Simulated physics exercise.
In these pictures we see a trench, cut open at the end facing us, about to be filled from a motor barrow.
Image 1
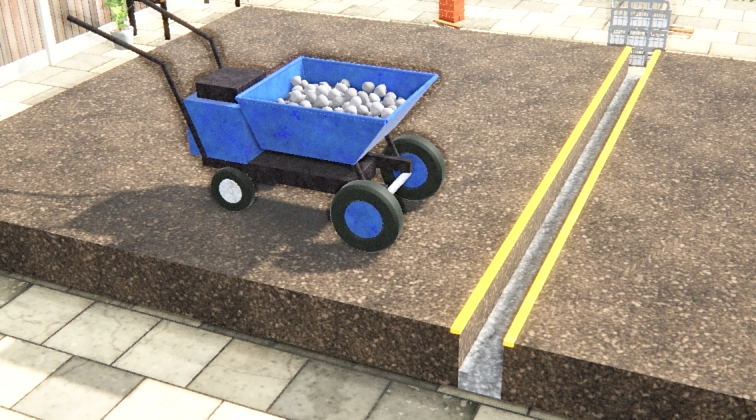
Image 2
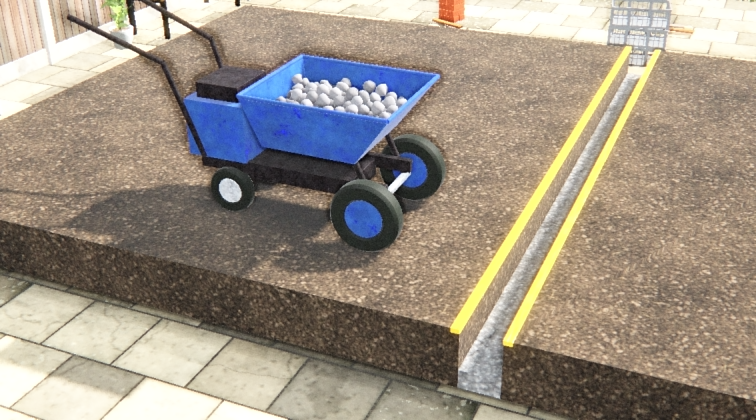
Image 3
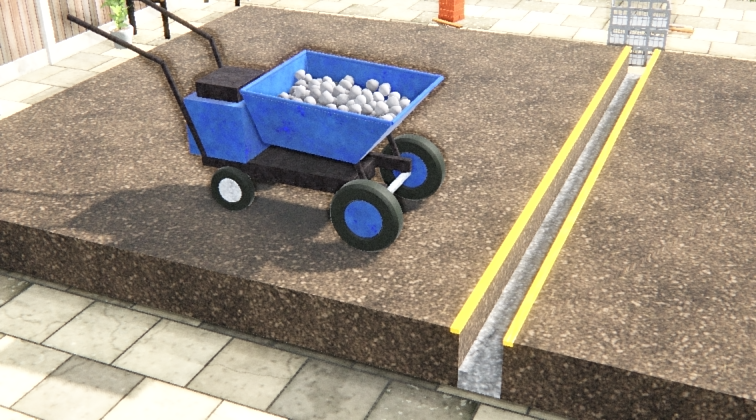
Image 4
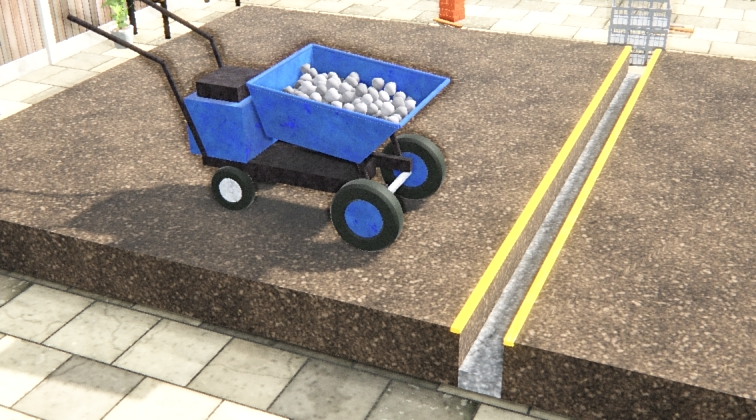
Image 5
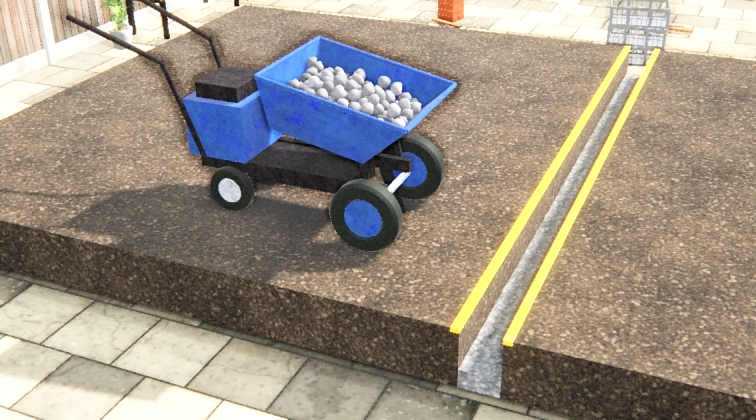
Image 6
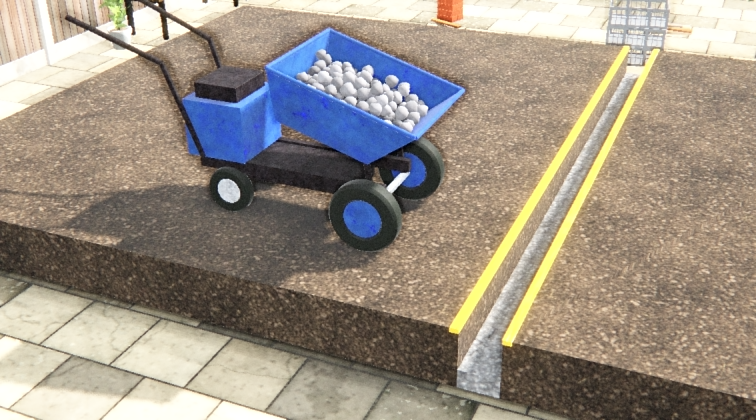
To begin with, a blue motor barrow loaded with round grey cobbles stands on brown ground, its skip level, left of a narrow trench edged with yellow strips. The skip barely tilts at first, then tips clearly toward the right, its back rising while the wheels stay put.
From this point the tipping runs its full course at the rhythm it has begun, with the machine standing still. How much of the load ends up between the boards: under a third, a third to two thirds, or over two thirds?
Caught: Above two thirds.
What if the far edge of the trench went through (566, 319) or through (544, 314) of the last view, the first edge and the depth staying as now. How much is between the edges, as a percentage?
100 %, 100 %.
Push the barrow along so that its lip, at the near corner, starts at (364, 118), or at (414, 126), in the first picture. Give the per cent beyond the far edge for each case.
First position: Some 10 percent; second position: Some 50 percent.
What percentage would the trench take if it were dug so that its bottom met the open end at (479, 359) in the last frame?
It lands somewhere near 70 percent.
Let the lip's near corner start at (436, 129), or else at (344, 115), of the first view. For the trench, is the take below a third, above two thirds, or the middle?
Lab note - position 1: Less than a third; position 2: The middle third.
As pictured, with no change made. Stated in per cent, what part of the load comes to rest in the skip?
I reckon some 0 percent.
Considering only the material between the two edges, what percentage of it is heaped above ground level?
About 15 per cent.
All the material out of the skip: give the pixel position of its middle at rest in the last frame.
Roughly at (528, 263), give or take.
Shortly afterwards, skip tipped steeply; the whole lot in the skip.
Next, skip tipped steeply; the bulk in the skip; only a few short of the trench; a little in or heaped over the trench; only a few beyond it; a little falling.
Some moments later, skip tipped right over; a little in the skip; a little short of the trench; the bulk in or heaped over the trench; a little beyond it.
In the end, skip tipped right over; a little short of the trench; the bulk in or heaped over the trench; a little beyond it.
